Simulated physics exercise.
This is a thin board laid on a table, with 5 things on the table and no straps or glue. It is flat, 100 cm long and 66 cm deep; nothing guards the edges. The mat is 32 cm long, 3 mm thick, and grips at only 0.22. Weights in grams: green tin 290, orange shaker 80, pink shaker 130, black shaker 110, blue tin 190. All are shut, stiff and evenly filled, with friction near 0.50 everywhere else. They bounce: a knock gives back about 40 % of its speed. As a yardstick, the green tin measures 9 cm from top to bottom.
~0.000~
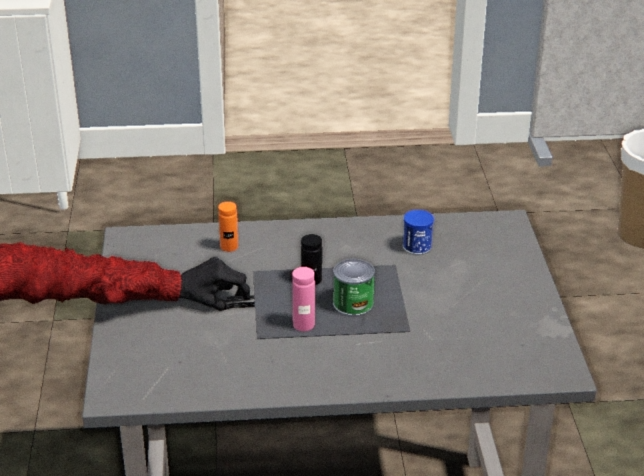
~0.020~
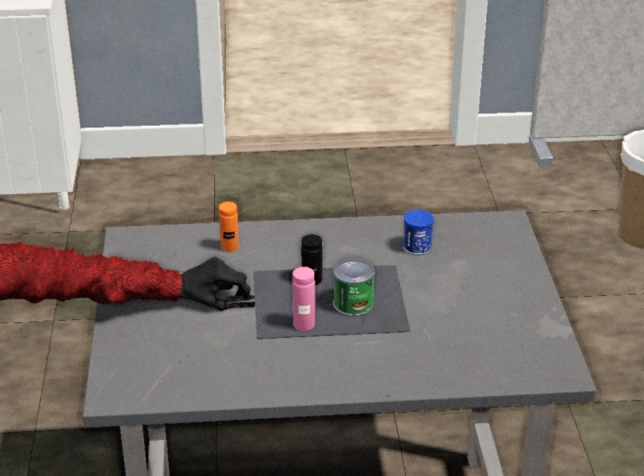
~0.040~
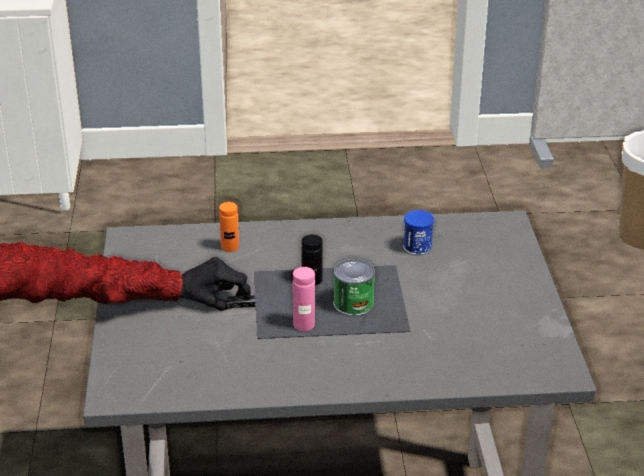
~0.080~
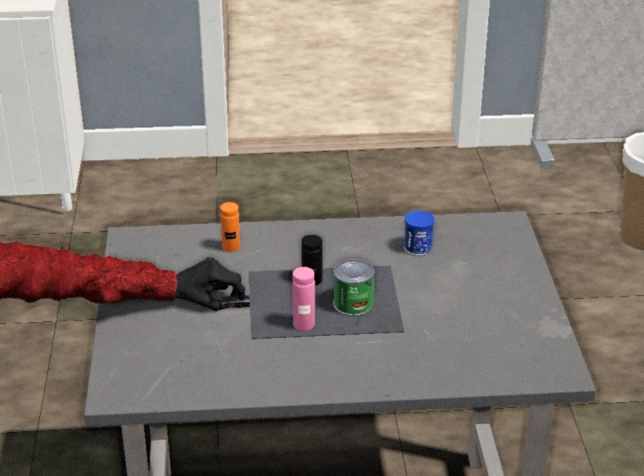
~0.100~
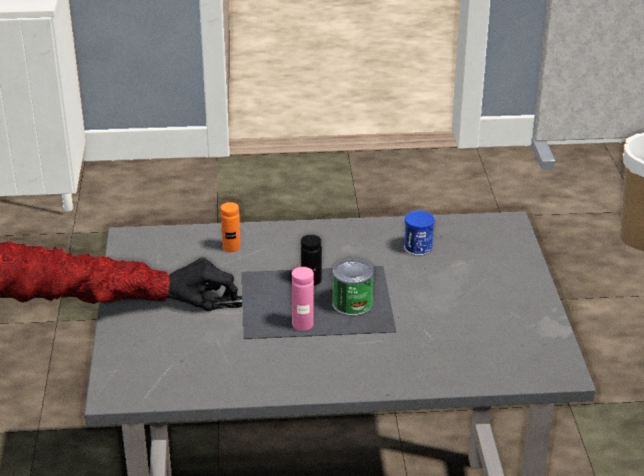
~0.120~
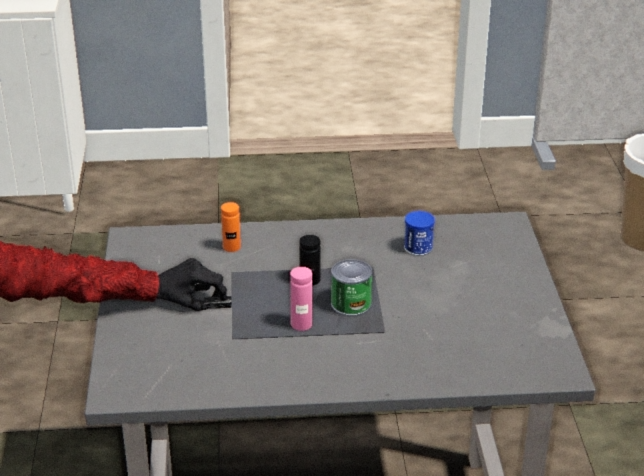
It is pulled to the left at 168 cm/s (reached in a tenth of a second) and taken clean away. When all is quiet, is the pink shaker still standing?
The pink shaker topples.
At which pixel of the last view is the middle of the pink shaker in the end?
Around (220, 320).
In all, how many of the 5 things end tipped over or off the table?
That comes to 2.
After 0.32 s, mat out by 39 cm; pink shaker 5° off upright near (268, 301); black shaker 11° off upright; green tin moved 3 cm.
After 0.52 s, mat out by 72 cm; pink shaker 48° off upright near (244, 305); black shaker 40° off upright; green tin moved 3 cm.
In the end (1.2 s), toppled on the table, pink shaker and black shaker; the other 3 under 6 cm from the start. At the end, from the last picture's camera, pink shaker near (220, 320).
